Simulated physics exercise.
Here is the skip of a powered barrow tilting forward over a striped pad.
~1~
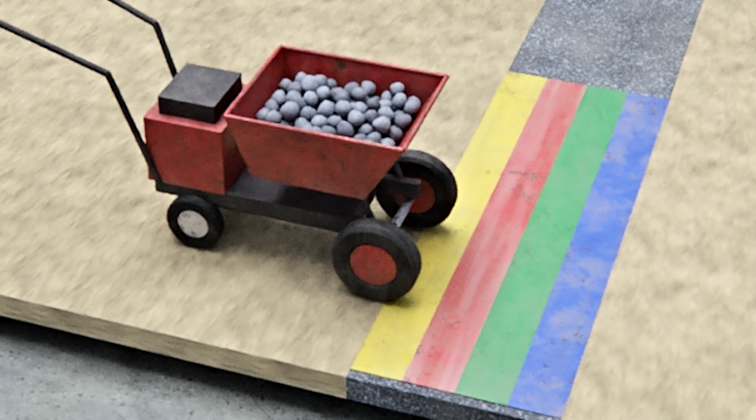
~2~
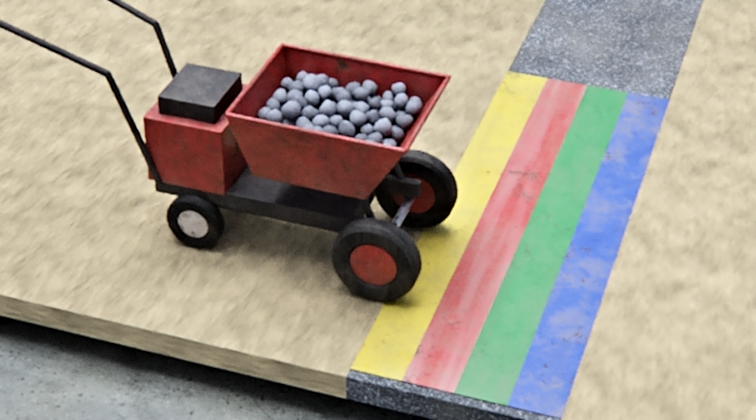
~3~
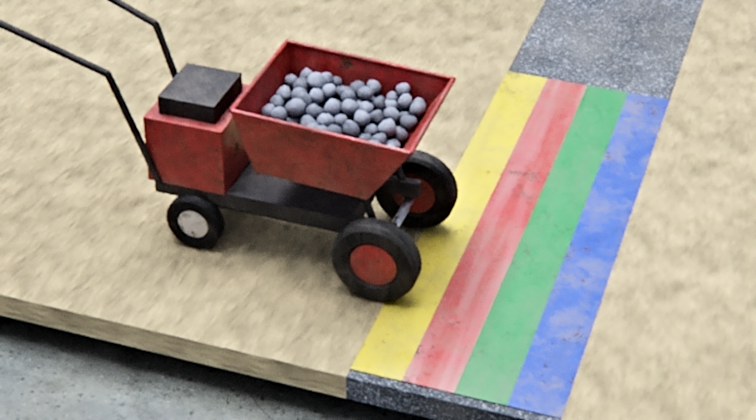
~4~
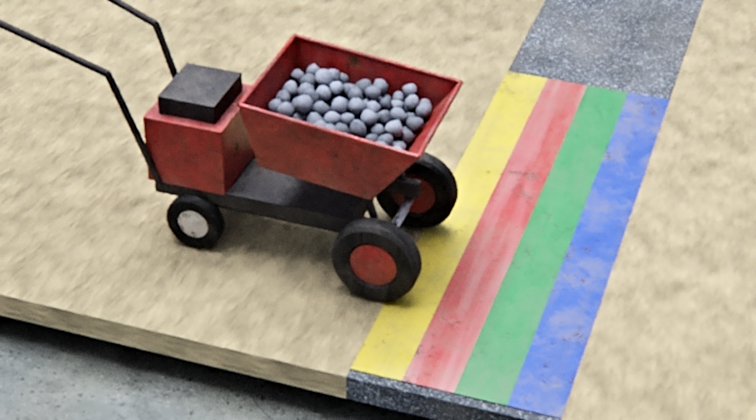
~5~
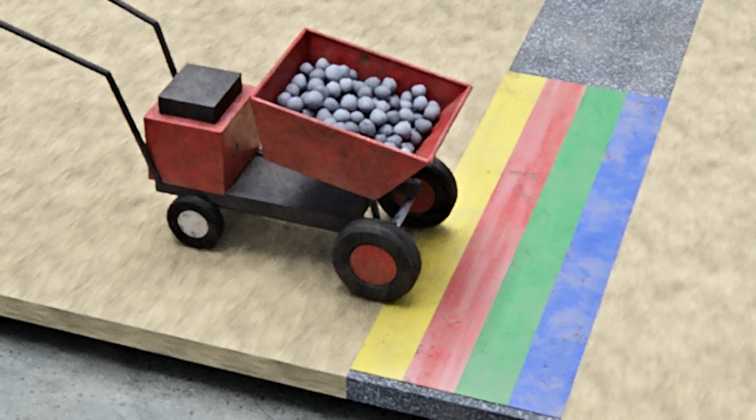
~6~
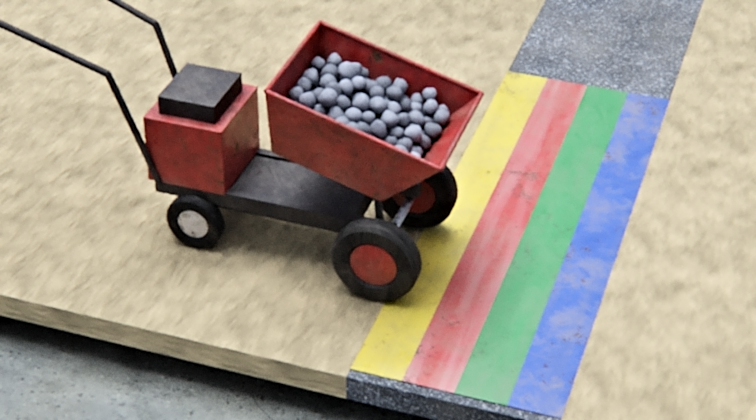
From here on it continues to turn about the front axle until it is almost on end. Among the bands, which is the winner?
That would be the blue band.
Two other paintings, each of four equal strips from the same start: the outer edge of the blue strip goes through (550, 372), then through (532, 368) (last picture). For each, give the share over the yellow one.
The first one comes out at 0 percent, while the second comes out at 0 percent.
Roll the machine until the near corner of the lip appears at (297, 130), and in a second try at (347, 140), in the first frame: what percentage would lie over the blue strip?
About 10 per cent for the first spot and about 20 per cent for the second.
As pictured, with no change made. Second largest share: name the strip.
That would be the green one.
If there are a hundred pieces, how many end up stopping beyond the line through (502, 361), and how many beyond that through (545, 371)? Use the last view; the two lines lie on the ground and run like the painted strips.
Roughly 80 per cent, and 50 per cent.
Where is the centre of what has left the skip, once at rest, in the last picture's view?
At about (579, 289), give or take.
Soon, skip tipped steeply; all in the skip.
A while on, skip tipped right over; most in the skip; a small part over the green strip; about a quarter over the blue strip; a stray few falling; a stray few off the paint.
Towards the end, skip tipped right over; about a quarter in the skip; a stray few over the red strip; a small part over the green strip; about a third over the blue strip; about a quarter off the paint.
Finally, skip tipped right over; a small part in the skip; none over the yellow strip; a stray few over the red strip; about a quarter over the green strip; about a third over the blue strip; about a quarter off the paint.
